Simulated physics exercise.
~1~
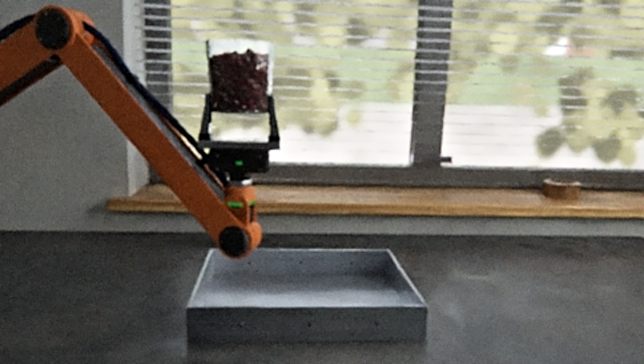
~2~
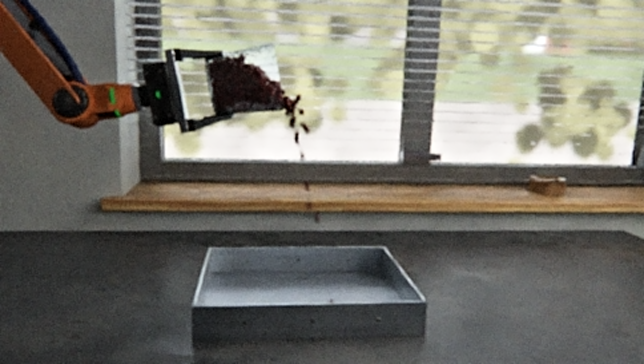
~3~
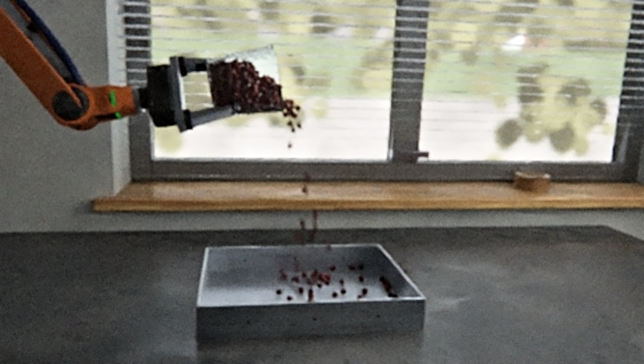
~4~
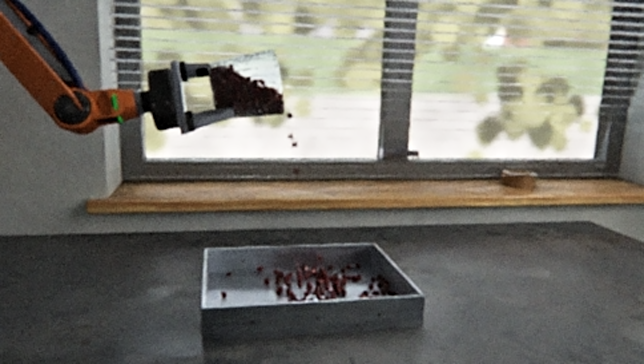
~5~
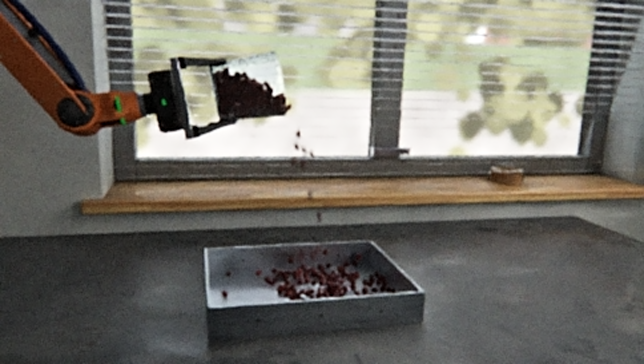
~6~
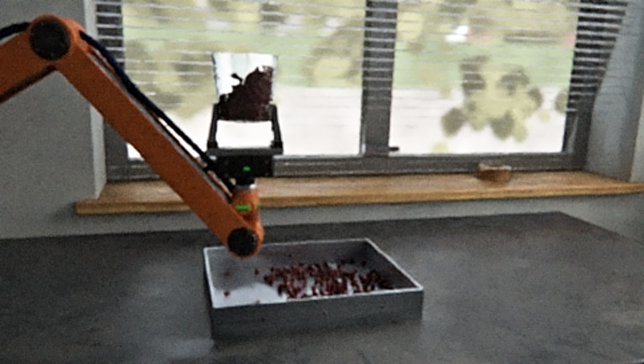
On a dark table by a window, an orange robot arm tips a tumbler, spilling some beans into a tray, then rights it.
